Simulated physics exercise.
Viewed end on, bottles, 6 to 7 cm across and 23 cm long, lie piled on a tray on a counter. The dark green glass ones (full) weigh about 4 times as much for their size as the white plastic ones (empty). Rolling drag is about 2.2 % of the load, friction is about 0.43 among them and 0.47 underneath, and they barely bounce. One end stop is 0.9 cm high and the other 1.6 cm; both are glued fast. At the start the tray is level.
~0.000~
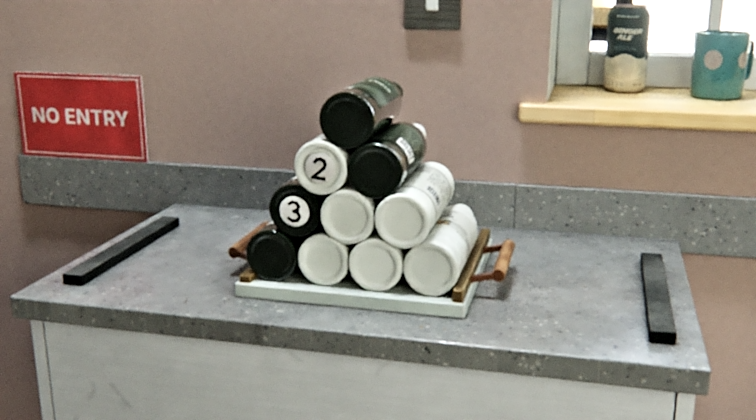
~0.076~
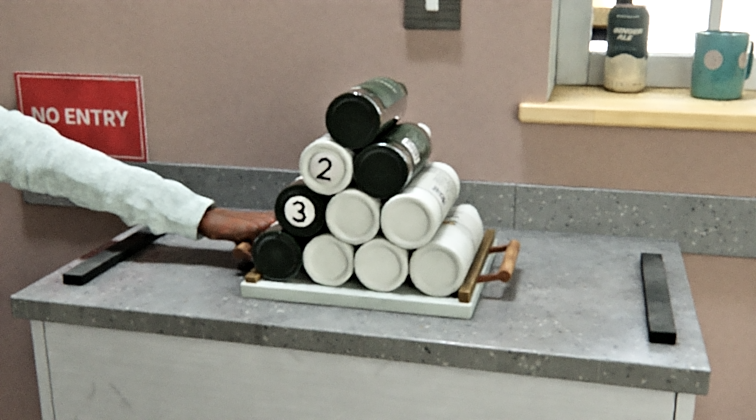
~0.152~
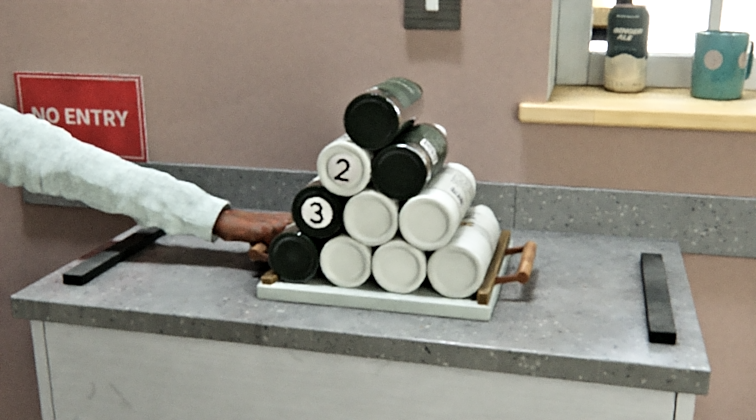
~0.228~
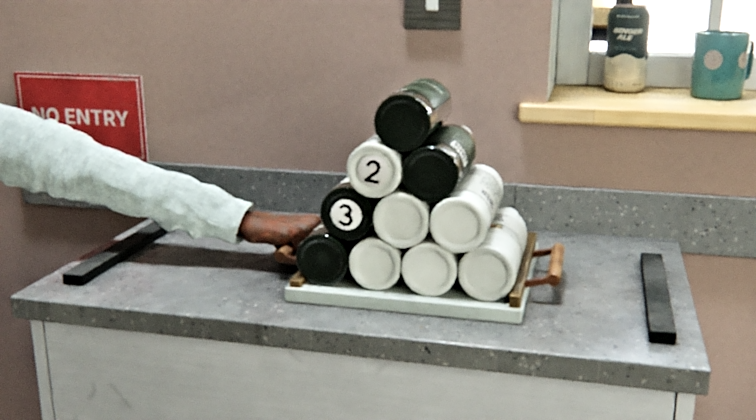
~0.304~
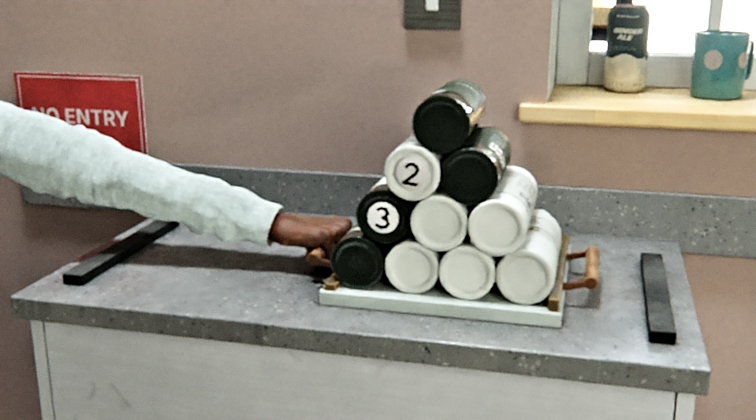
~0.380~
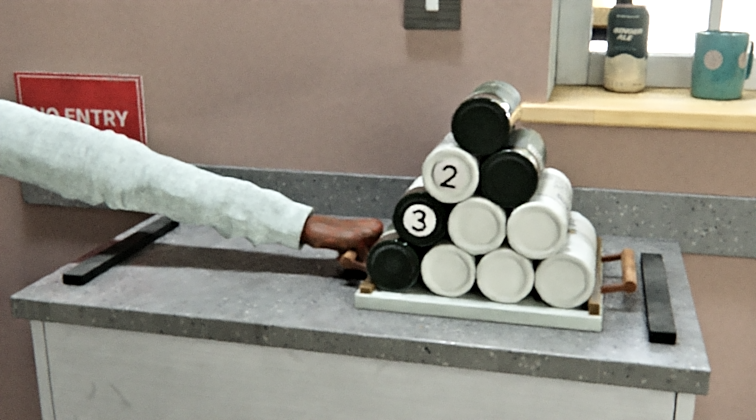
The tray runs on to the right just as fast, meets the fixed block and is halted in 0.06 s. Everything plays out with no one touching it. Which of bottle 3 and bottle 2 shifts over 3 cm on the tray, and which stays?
Bottle 3 stays, bottle 2 stays.
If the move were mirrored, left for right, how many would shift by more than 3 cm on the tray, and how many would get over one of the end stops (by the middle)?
Result: 3 / 2.
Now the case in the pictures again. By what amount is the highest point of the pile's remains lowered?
About 6 cm.
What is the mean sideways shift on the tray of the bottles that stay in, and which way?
Their average shift is around 1 centimetres to the right.
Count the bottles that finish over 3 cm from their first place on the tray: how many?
The count is 3.
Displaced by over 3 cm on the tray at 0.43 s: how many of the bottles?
0 at that time.
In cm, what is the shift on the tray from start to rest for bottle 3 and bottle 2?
Shift for bottle 3: 0 cm; shift for bottle 2: 0 cm.
After 0.47 s, tray 20 cm along; 0 now displaced over 3 cm; no. 3 in place; no. 2 in place (moves measured on the tray).
After 0.64 s, tray 20 cm along; 2 now displaced over 3 cm; no. 3 in place; no. 2 in place.
After 0.81 s, tray 20 cm along; 3 now displaced over 3 cm; 1 over the right lip; no. 3 in place; no. 2 in place.
At rest by 1.3 s, 3 moved over 3 cm; 2 over the right lip; no. 3 in place; no. 2 in place; top of the pile 18 cm high, from 24 cm.
